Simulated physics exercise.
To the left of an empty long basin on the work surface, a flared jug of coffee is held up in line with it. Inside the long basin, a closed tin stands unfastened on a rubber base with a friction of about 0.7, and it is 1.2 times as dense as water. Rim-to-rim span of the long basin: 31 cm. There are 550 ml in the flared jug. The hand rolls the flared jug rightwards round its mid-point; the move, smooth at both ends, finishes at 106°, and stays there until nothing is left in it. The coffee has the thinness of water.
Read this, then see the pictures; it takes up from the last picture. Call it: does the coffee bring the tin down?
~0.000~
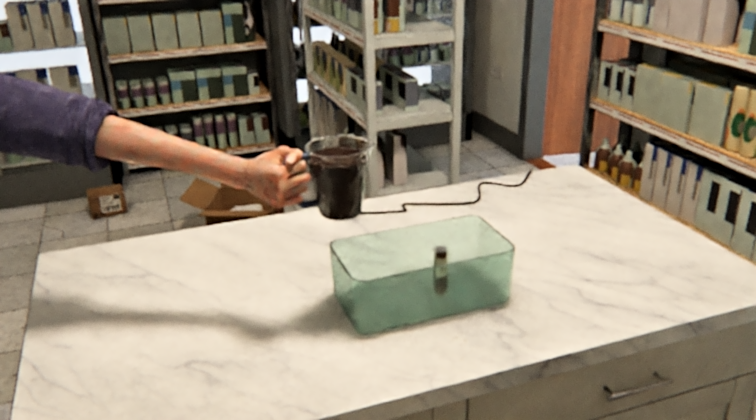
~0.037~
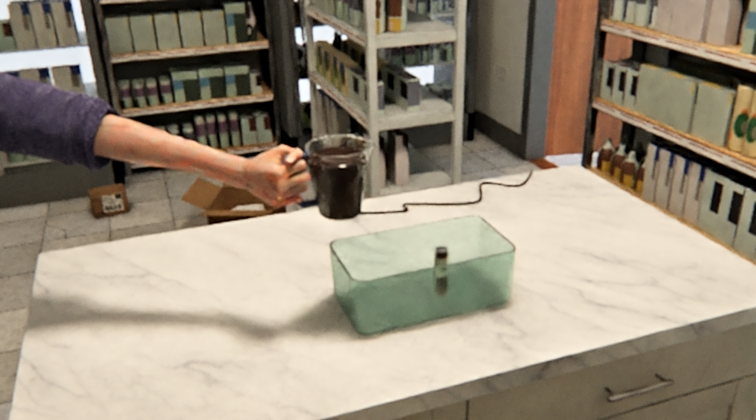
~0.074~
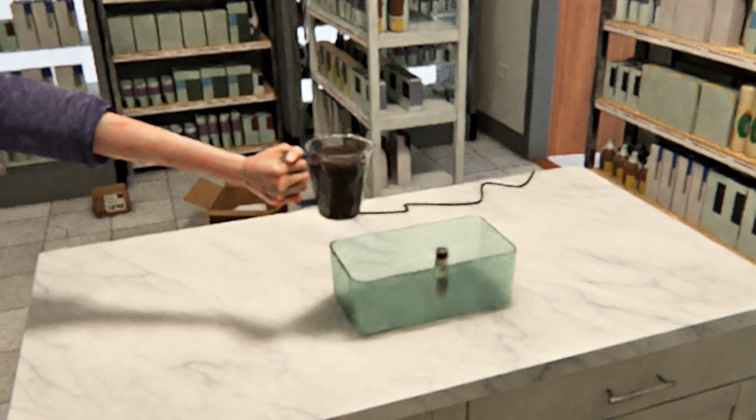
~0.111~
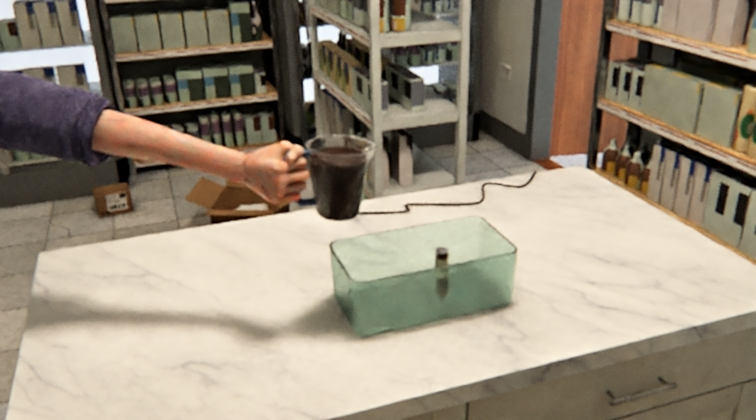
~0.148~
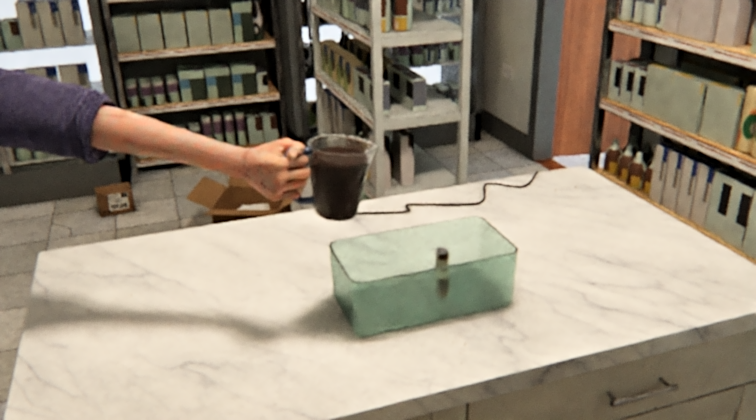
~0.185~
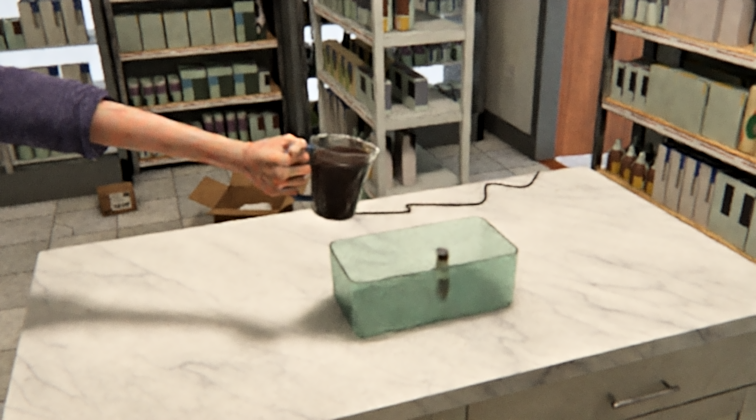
Call: Not brought down.
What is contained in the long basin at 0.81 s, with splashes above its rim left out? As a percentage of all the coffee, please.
Value: Approx. 60 %.
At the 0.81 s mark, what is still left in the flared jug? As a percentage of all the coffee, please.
18 in a hundred, give or take.
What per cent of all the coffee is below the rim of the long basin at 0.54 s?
At that time the basin holds about 4 per cent of the liquid.
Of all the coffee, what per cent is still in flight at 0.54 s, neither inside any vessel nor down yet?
Around 22 percent.
Then, 0.54 s in, the tilt is 72° and 74 per cent is still to pour; the tin stands where it began.
Then, 0.81 s in, the tilt is 104° and 19 per cent is still to pour; the tin stands where it began.
Then, 1.08 s in, the tilt is 106° and 0 per cent is still to pour; the tin stands where it began.
Then, 1.38 s in, the tilt is 106° and 0 per cent is still to pour; the tin stands where it began.
Finally, the tin stands where it began.
